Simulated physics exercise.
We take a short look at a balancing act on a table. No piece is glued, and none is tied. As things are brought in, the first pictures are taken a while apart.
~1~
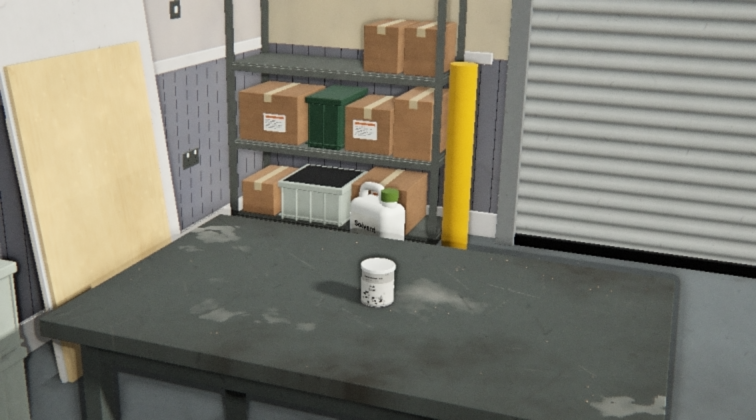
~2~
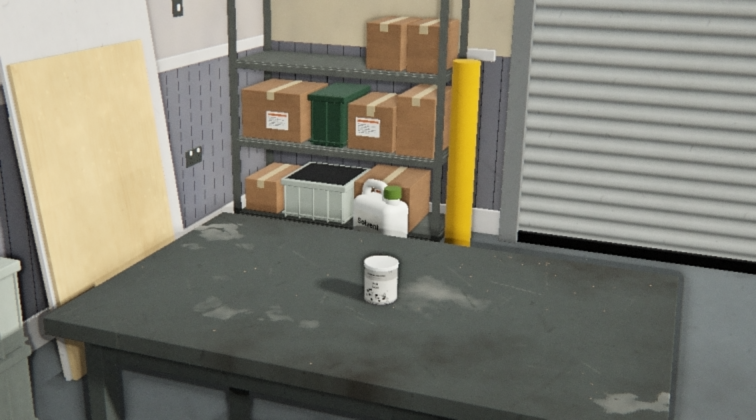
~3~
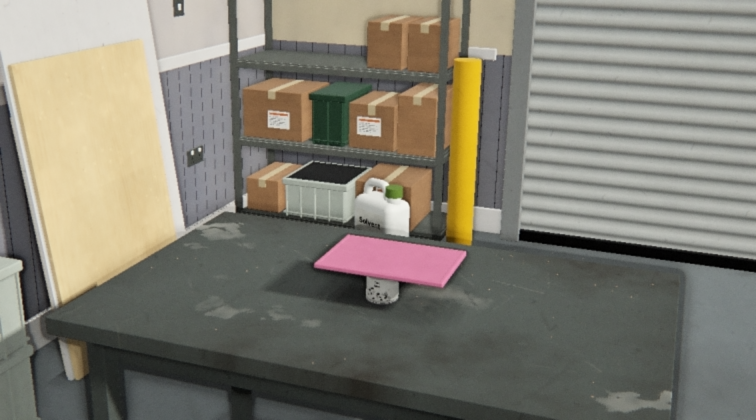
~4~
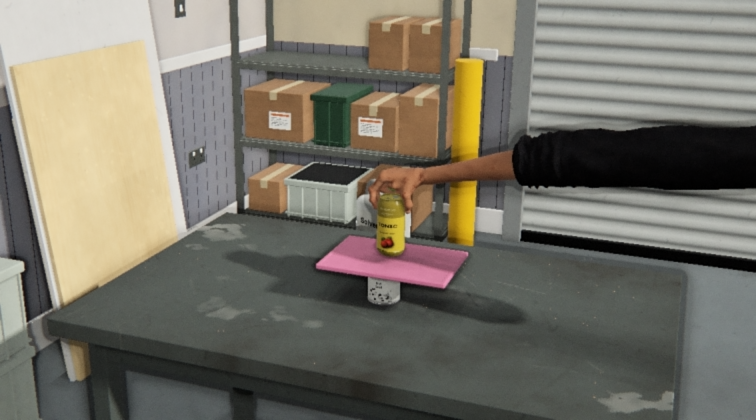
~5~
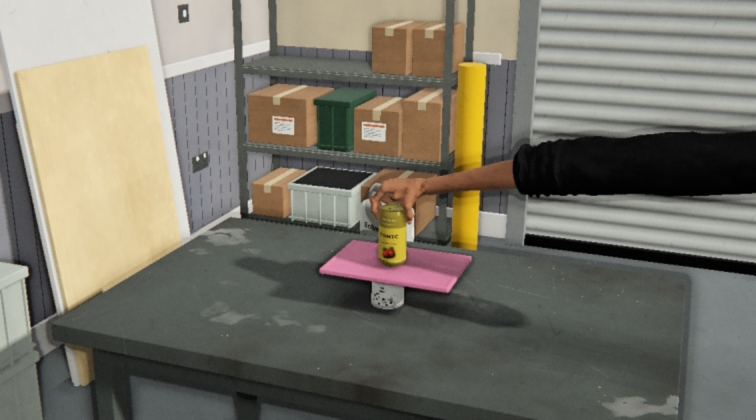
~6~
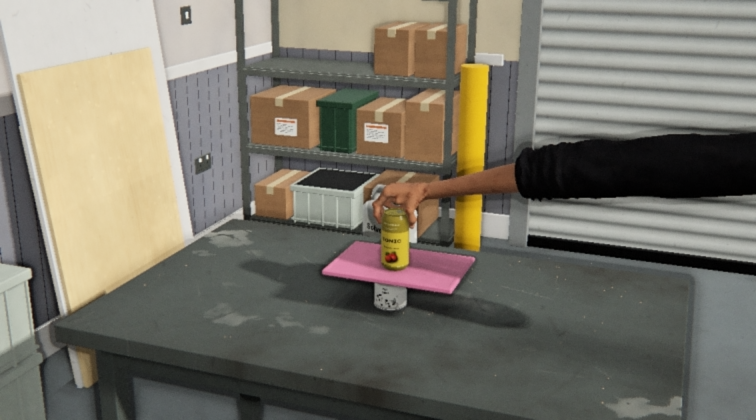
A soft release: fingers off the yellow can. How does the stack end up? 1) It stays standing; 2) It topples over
1, it stays standing.
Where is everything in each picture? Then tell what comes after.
The last thing is not in view yet; white tin (378, 283), in the first picture.
The last thing is not in view yet; white tin (381, 281), in the second picture.
The last thing is not in view yet, in the third picture.
Still above its spot; yellow can (391, 225), in the fourth picture.
Still above its spot; yellow can (393, 235), in the fifth picture.
In place under the hand; yellow can (395, 240), in the sixth picture.
Then, 0.50 s on from there, no change.
Then, 1.20 s on from there, yellow can resting near (395, 240).
In the end, all 3 unmoved. At the end, from the last picture's camera, yellow can near (395, 240). The stack stays up.
